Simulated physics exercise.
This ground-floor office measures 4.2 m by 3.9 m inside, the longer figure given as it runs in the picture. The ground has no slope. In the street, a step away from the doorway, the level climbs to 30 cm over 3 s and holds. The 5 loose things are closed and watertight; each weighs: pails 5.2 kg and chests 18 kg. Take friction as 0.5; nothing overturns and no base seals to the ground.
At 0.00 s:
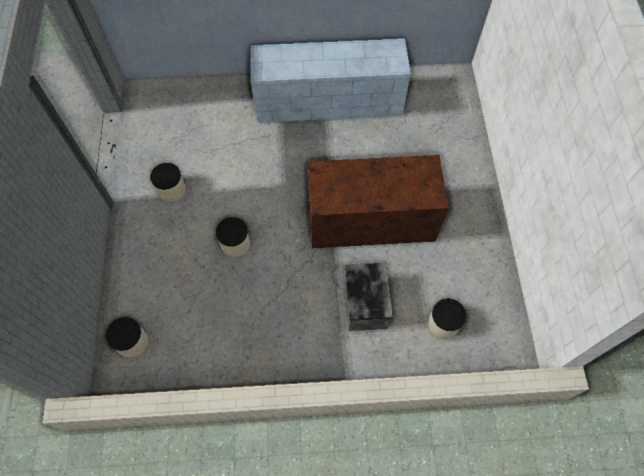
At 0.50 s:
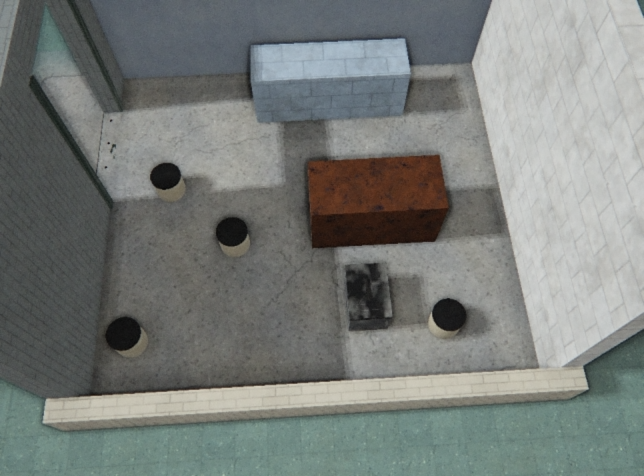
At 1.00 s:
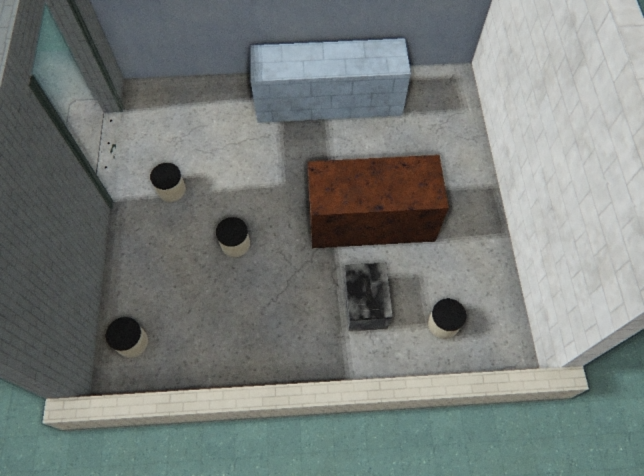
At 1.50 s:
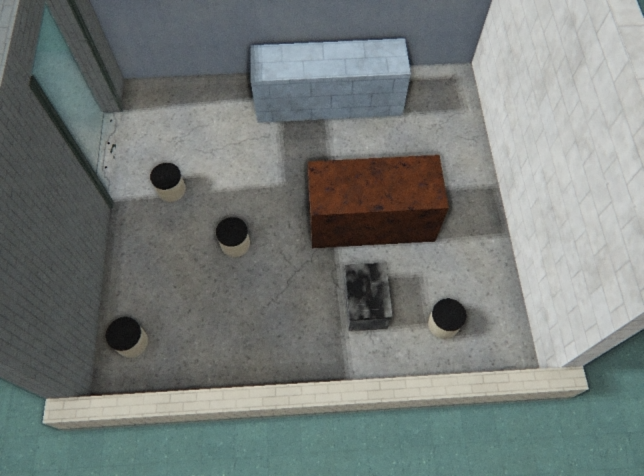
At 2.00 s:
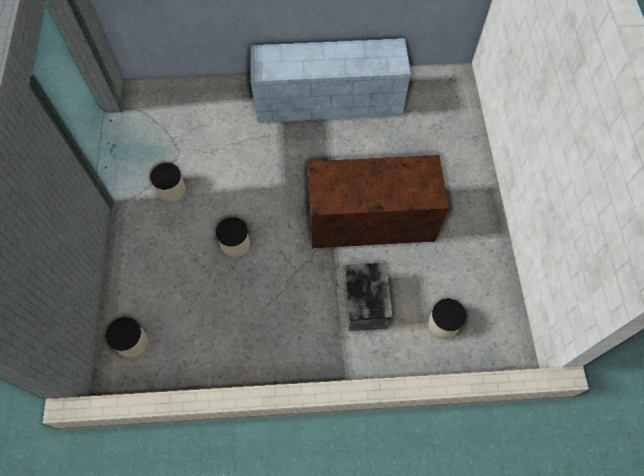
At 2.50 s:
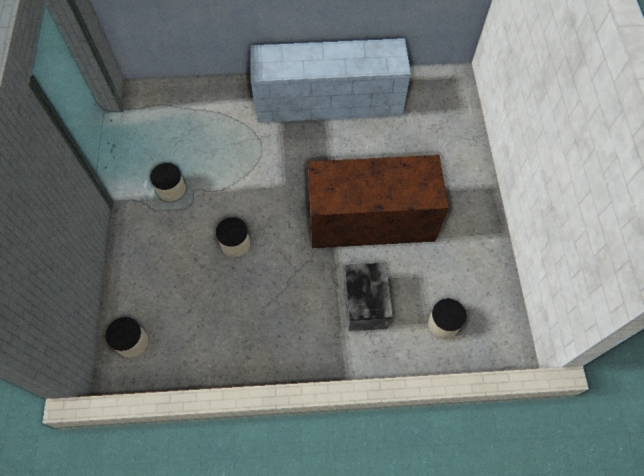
Greenish-blue water covered the ground outside a walled room, then came in through the opening on the left and spread around the nearest black-topped stool-like object, while everything standing inside stayed put.
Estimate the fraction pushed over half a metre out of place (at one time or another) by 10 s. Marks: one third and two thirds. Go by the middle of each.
Share: Two thirds or more.
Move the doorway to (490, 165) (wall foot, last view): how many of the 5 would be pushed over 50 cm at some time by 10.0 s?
In that case 4 of them.
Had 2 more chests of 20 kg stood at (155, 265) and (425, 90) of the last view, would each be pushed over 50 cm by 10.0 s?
In that order: Under, past it.
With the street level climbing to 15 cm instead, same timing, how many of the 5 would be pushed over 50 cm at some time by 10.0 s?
Then 1.
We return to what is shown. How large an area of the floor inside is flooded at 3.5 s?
Roughly 6.0 m2.
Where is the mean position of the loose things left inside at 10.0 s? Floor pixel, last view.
At about (237, 288).
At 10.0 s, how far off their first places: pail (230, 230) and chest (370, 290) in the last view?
In turn: 120 cm, 60 cm.
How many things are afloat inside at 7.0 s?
2 of them.
After 3.5 s 1 of 5 are over 50 cm from their spots; 0 afloat.
After 4.5 s 1 of 5 are over 50 cm from their spots; 0 afloat.
After 7.0 s 2 of 5 are over 50 cm from their spots; 2 afloat.
After 10.0 s 5 of 5 are over 50 cm from their spots, and 5 have been at some point; 3 afloat.
